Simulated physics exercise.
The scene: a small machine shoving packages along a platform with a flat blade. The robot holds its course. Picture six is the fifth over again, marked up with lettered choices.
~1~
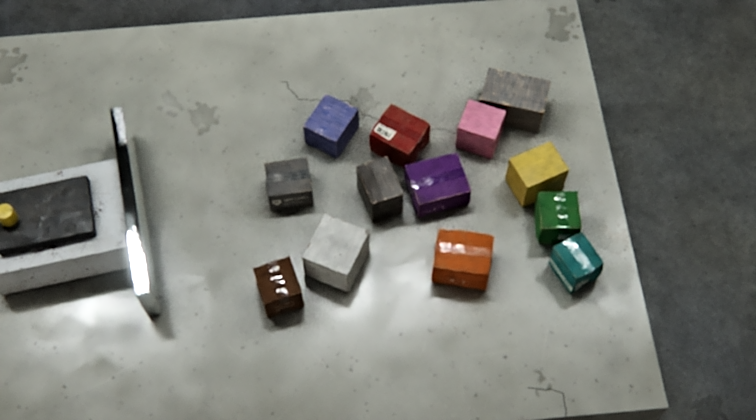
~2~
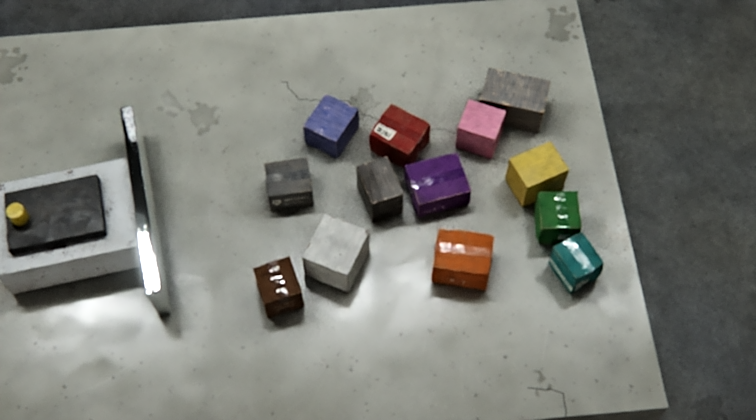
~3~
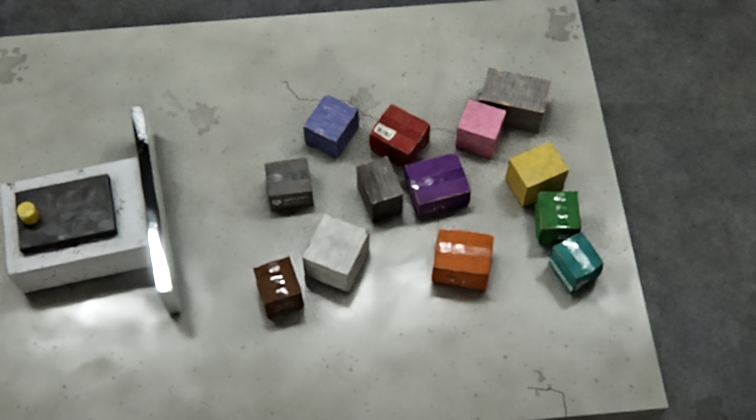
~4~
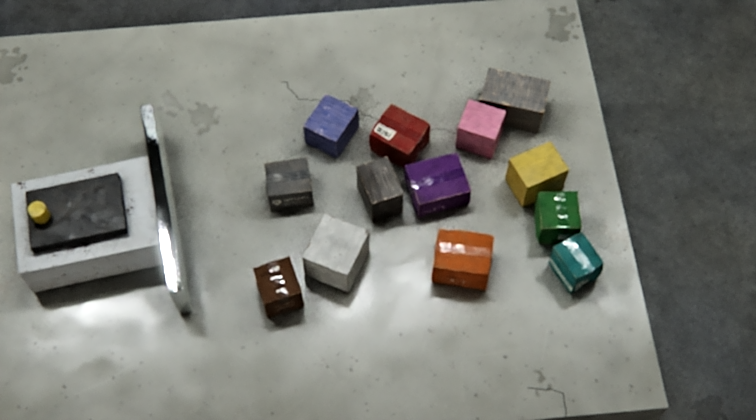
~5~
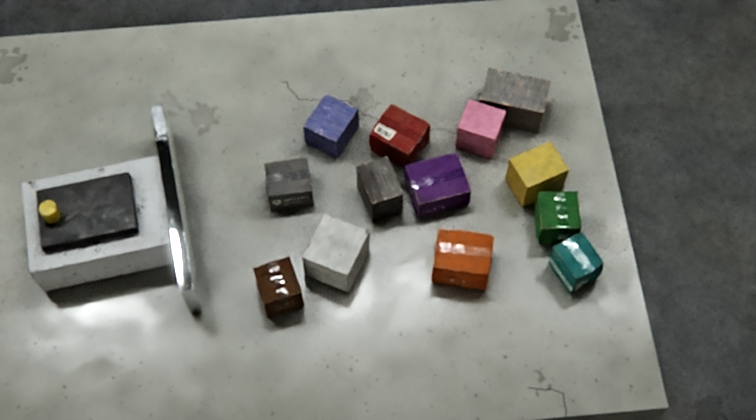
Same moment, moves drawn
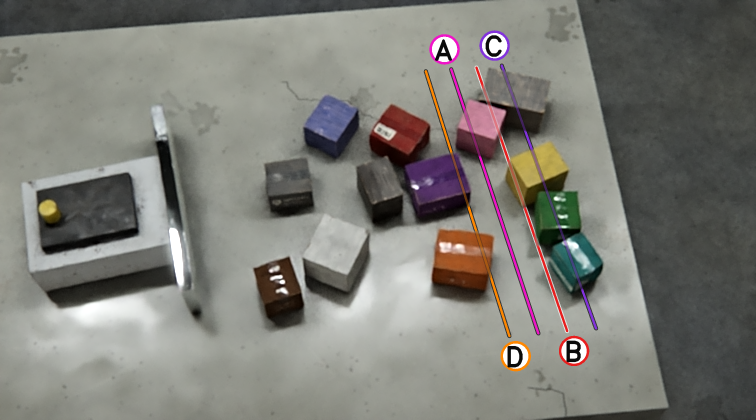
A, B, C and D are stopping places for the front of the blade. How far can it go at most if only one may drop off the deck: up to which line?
A.
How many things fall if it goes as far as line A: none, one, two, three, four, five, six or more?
In all, one.
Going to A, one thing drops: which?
The yellow crate goes over.
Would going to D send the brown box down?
By then, no.
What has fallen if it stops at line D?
The yellow crate goes over.
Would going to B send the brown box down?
No.
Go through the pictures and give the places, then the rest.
Green box (557, 218); turquoise parcel (576, 263); blue crate (331, 126), in the first frame.
Robot (62, 212); pink crate (480, 129), in the second frame.
Robot (73, 211); black crate (380, 189), in the third frame.
Robot (84, 210); white crate (337, 253), in the fourth frame.
Robot (94, 209); brown box (279, 287); grey crate (514, 100); red parcel (399, 137), in the fifth frame.
On the marked copy, A at (492, 193); B at (519, 190); C at (546, 188); D at (465, 195).
With A. Early on, robot (211, 200); brown box (335, 283); white crate (369, 241).
Further on, robot (327, 190); yellow crate (562, 172); purple box (508, 175).
At the end, robot (418, 183); yellow crate over the edge; turquoise parcel (634, 265); one fallen.
As for the rest, B drops three; C drops five; D is within the limit but short.
